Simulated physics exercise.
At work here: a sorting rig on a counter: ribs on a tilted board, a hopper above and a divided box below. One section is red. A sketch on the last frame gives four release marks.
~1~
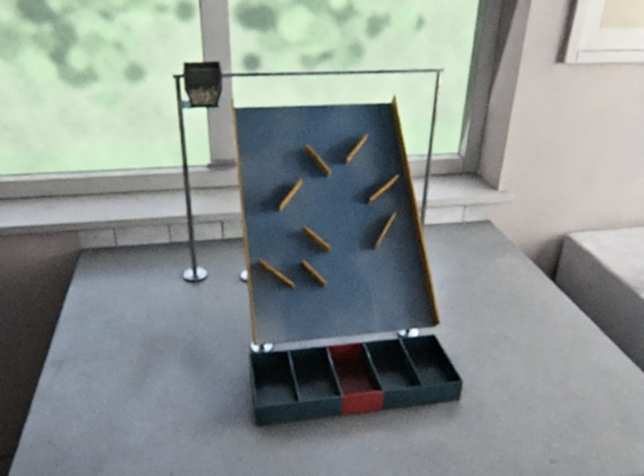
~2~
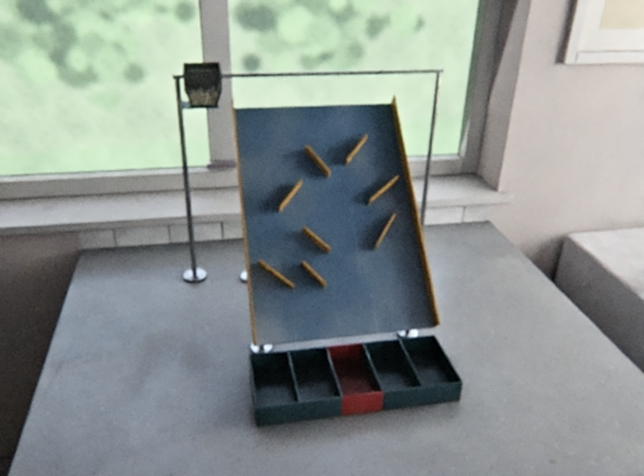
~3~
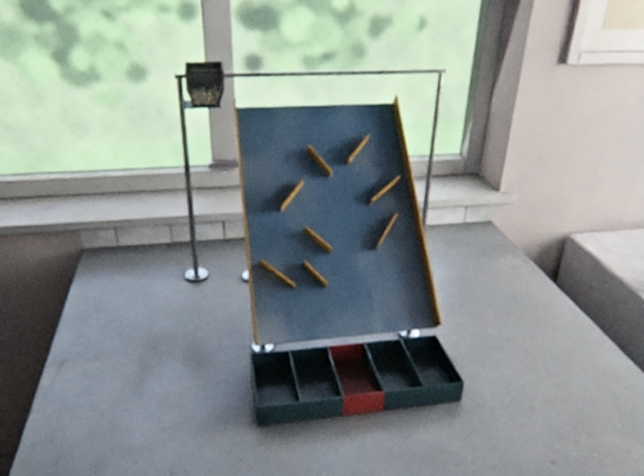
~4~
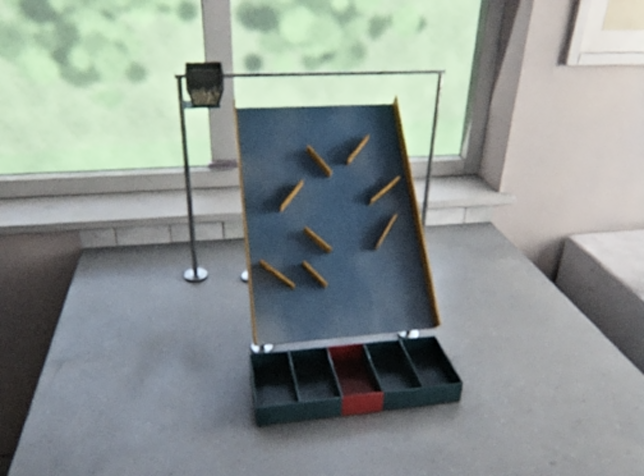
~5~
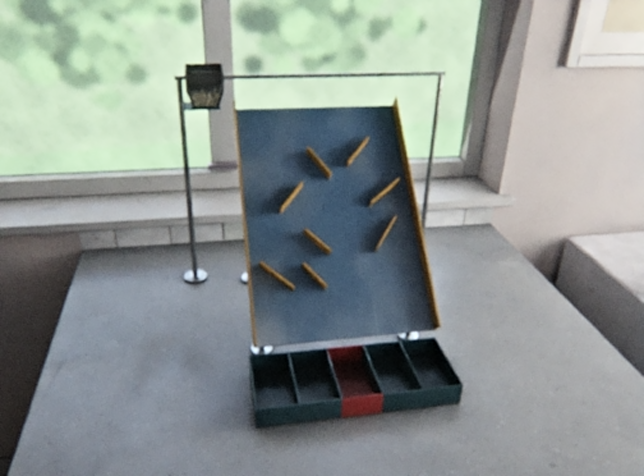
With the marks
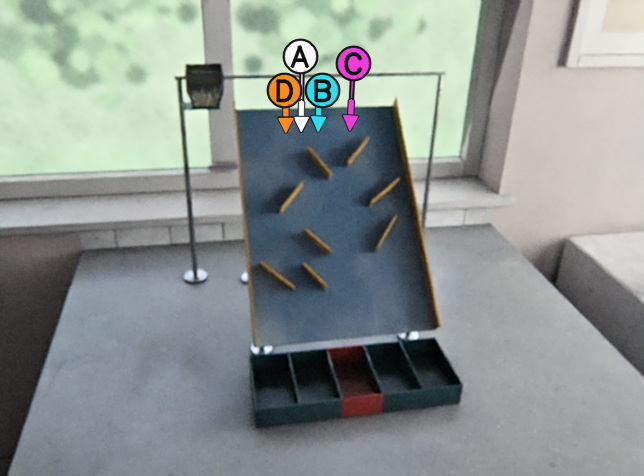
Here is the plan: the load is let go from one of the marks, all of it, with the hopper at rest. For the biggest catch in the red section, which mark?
Use mark C.
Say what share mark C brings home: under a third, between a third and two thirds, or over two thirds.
Mark C gives between a third and two thirds.
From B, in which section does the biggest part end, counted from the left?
It is the fourth one.
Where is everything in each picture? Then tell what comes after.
In the first picture, hopper (206, 97), white beans, door shut.
In the second picture, ribs (307, 145) to (330, 172), (347, 160) to (367, 134), (280, 207) to (301, 180).
In the third picture, ribs (372, 200) to (401, 176), (306, 227) to (332, 249), (378, 246) to (397, 214).
In the fourth picture, ribs (260, 260) to (295, 286), (303, 261) to (327, 284).
In the fifth picture, red section (362, 404), number 3 of 5 from the left.
On the marked copy, mark A meets the board at (301, 126); mark B meets the board at (318, 126); mark C meets the board at (350, 125); mark D meets the board at (285, 127).
If A is chosen, roughly a quarter in the red section, roughly two thirds in other sections, about a tenth held on the board.
If B is chosen, roughly a quarter in the red section, the larger part in other sections, just a few outside the box.
If C is chosen, roughly half in the red section, roughly a third in other sections, just a few held on the board, about a tenth outside the box.
If D is chosen, roughly a quarter in the red section, the larger part in other sections, just a few held on the board, just a few outside the box.
